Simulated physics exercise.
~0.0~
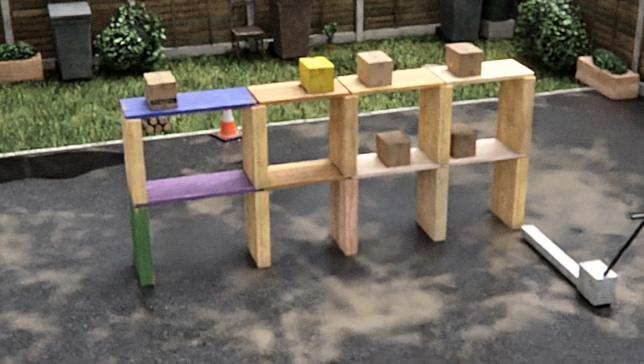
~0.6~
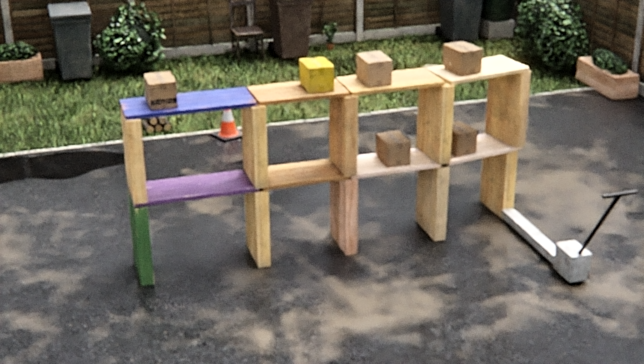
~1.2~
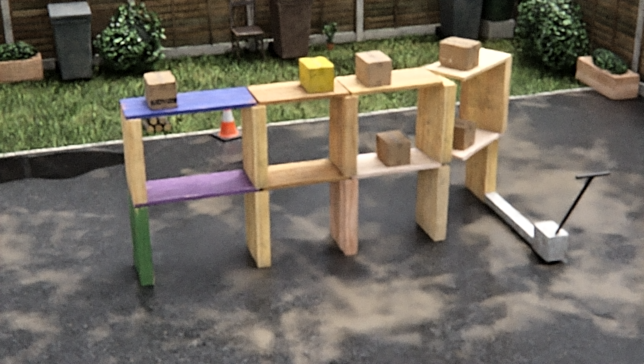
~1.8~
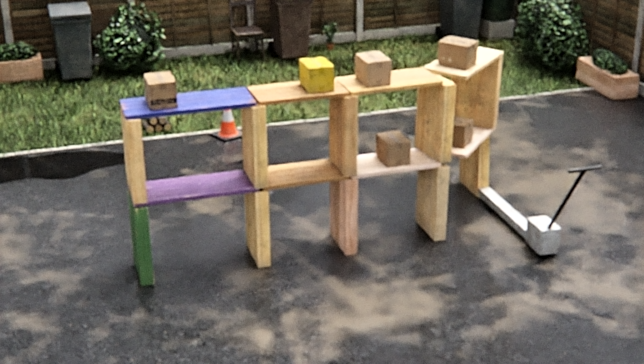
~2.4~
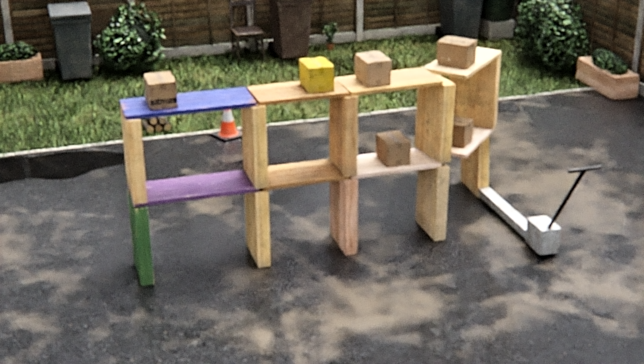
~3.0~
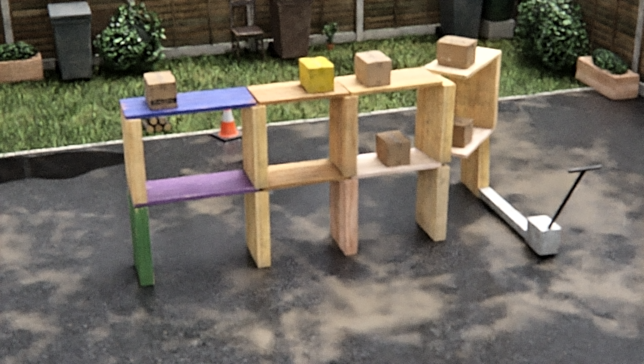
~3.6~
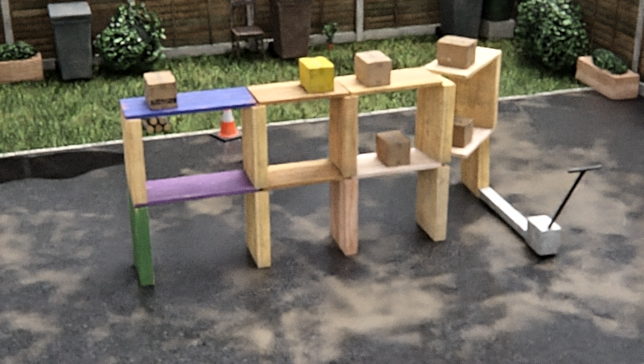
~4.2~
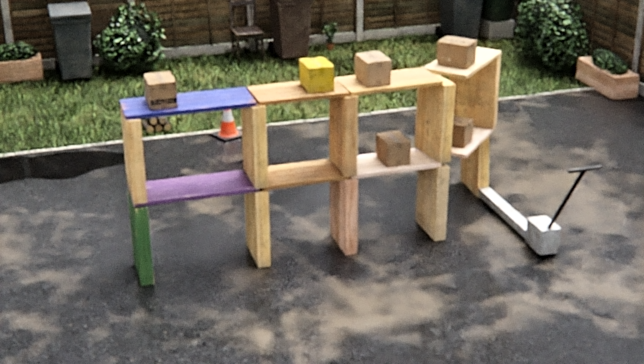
A two-tier row of loose wooden boards and upright slabs stands on wet dark paving, seen from slightly above, with a lawn, bins and a fence behind. A blue board lies at upper left above a purple one, over a green upright, while a yellow carton and several brown boxes rest along the shelves. At right, a low pale jack with a dark handle slides left and away from the viewer, pushing the foot of the end upright. The right-hand section swings backward, carrying its boxes with it. The jack then stops, and everything stays standing, with the right end skewed back.
